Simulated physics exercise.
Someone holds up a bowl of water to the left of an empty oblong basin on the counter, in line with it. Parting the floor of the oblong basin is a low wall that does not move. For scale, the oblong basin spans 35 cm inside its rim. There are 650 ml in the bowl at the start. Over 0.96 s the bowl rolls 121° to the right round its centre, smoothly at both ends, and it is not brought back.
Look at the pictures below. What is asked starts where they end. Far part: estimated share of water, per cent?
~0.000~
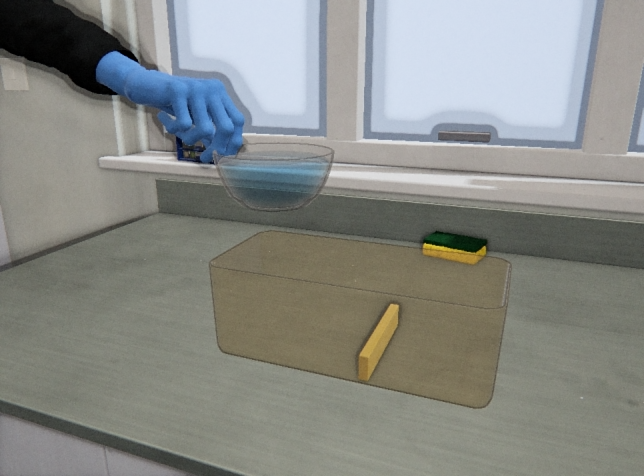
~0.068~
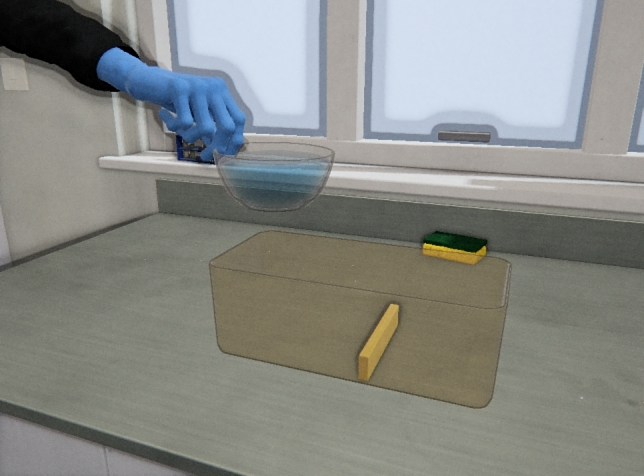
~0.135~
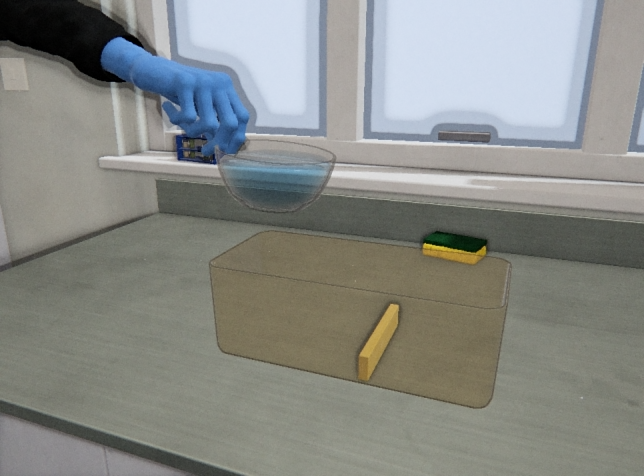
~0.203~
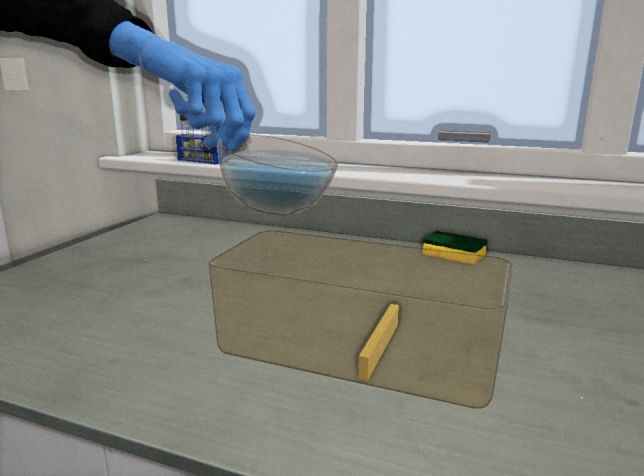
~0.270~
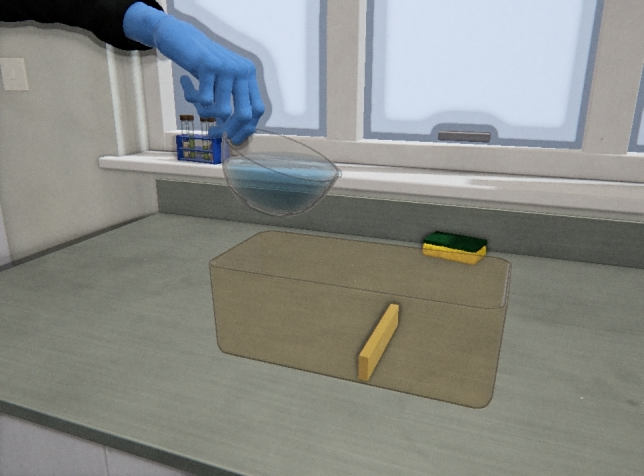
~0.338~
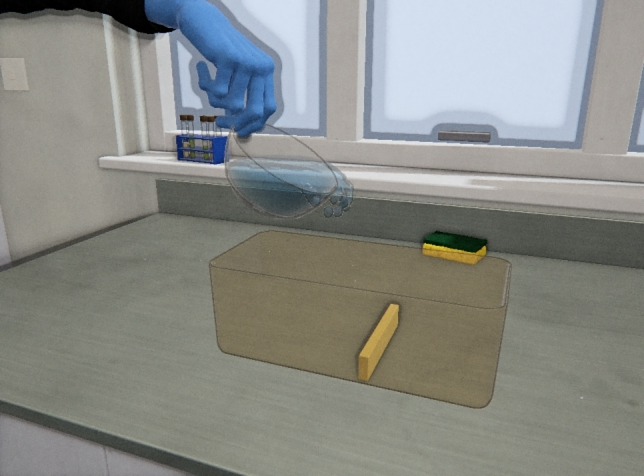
30 per cent.
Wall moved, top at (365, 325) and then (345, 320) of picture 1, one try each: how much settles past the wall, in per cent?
I'd say 55 percent on the first go, 75 percent on the next.
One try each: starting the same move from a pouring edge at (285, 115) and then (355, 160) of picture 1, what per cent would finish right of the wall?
Respectively about 15 and 65 percent.
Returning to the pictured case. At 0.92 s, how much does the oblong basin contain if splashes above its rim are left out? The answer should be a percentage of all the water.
Near 98 per cent of the total.
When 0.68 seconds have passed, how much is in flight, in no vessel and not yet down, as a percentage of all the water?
Around 12 in a hundred.
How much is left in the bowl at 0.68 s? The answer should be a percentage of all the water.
At that time about 8 in a hundred parts are still held.
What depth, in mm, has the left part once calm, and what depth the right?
16 mm left, 10 mm right.
Then, 0.68 s in, the tilt is 97° and 8 per cent is still to pour, 51 is left of the wall and 28 right of it.
Then, 0.92 s in, the tilt is 121° and 0 per cent is still to pour, 69 is left of the wall and 30 right of it.
Then, 1.18 s in, the tilt is 121° and 0 per cent is still to pour, 69 is left of the wall and 30 right of it.
Then, 1.46 s in, the tilt is 121° and 0 per cent is still to pour, 69 is left of the wall and 30 right of it.
Finally, 69 per cent lies left of the wall, 30 right of it and 1 outside.
